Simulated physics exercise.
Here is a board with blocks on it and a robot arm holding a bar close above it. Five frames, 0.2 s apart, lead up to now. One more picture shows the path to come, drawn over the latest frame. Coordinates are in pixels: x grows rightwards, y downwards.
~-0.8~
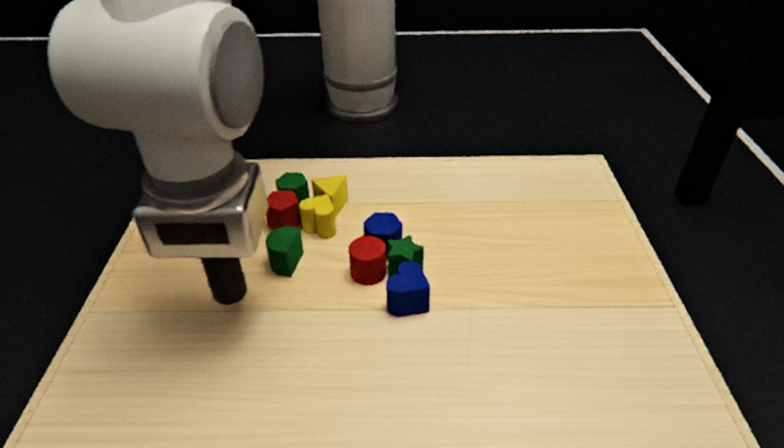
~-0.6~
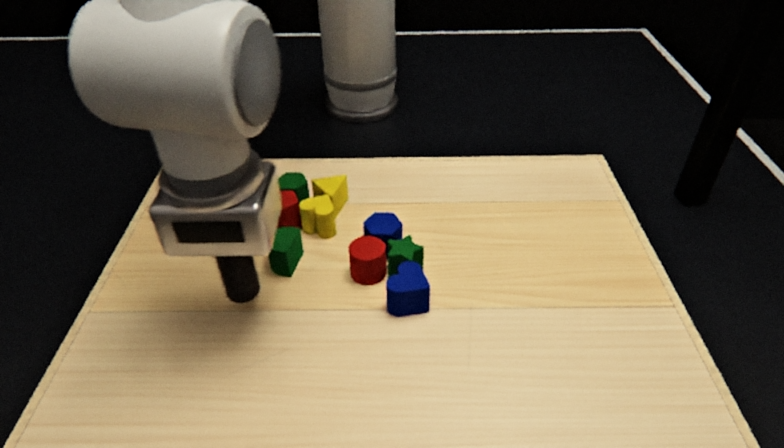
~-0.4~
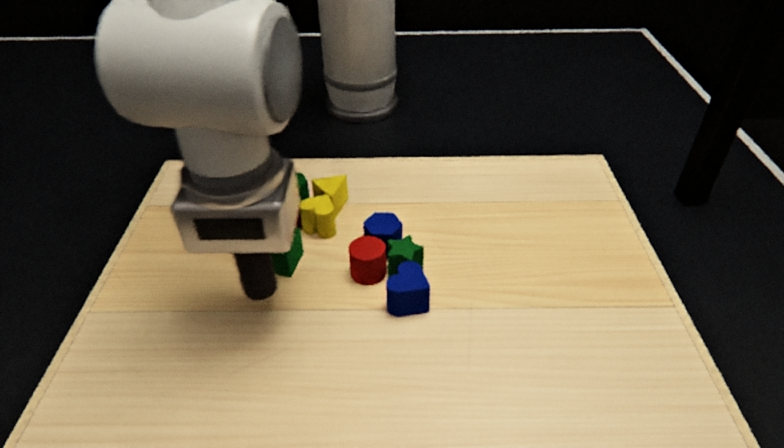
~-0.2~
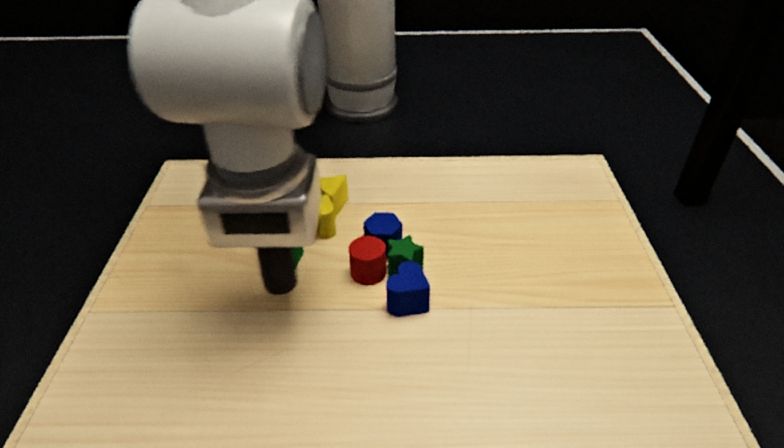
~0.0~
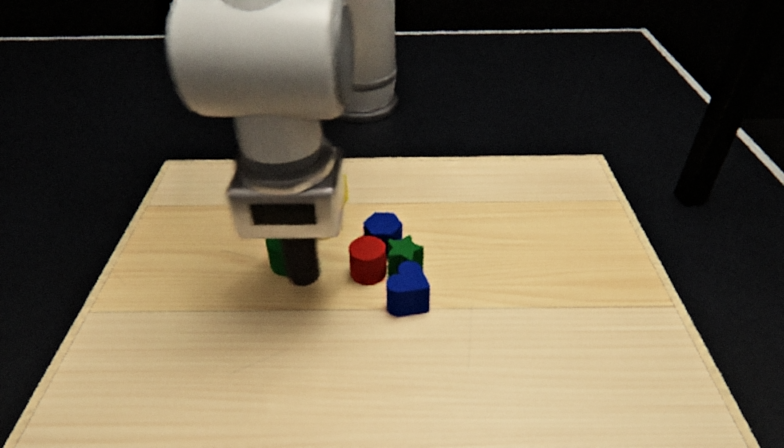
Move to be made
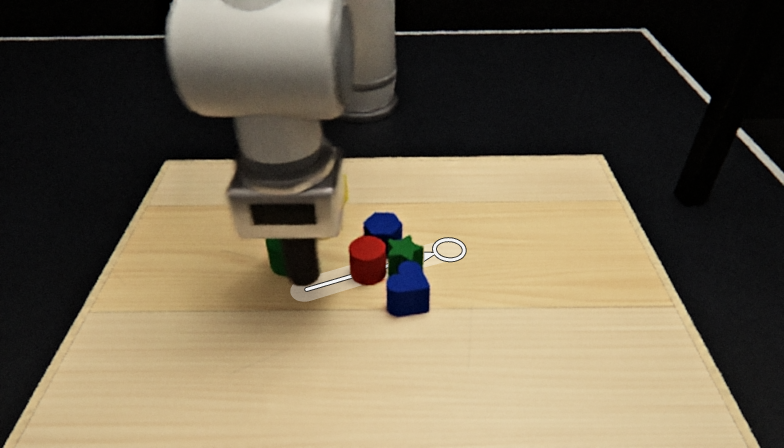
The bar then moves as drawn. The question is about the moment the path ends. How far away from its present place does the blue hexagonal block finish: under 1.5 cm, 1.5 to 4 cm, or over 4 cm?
It travels less than 1.5 cm.
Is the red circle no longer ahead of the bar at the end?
It seems not.
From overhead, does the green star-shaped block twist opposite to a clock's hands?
No, I don't think so.
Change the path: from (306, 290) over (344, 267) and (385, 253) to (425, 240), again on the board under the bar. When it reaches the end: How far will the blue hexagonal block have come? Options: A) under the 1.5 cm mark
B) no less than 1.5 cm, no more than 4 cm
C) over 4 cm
C (over 4 cm)
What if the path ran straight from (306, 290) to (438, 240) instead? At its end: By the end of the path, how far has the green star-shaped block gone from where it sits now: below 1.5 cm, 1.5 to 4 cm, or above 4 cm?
Once the path is done, the green star-shaped block lies more than 4 cm from its present place.
The line goes straight from (306, 290) to (449, 250).
On the path given first. One third of the way, bar (356, 261); red circle (389, 242); blue hexagonal block (386, 219); green star-shaped block (421, 245).
Two thirds of the way, bar (404, 247); red circle (438, 234); blue hexagonal block (388, 217), turned 20° anticlockwise; green star-shaped block (466, 246), turned 35° clockwise.
At the end, bar (450, 236); green D-shaped block unmoved; red circle (485, 229); blue hexagonal block (388, 217), turned 20° anticlockwise; green star-shaped block (493, 251), turned 80° clockwise.
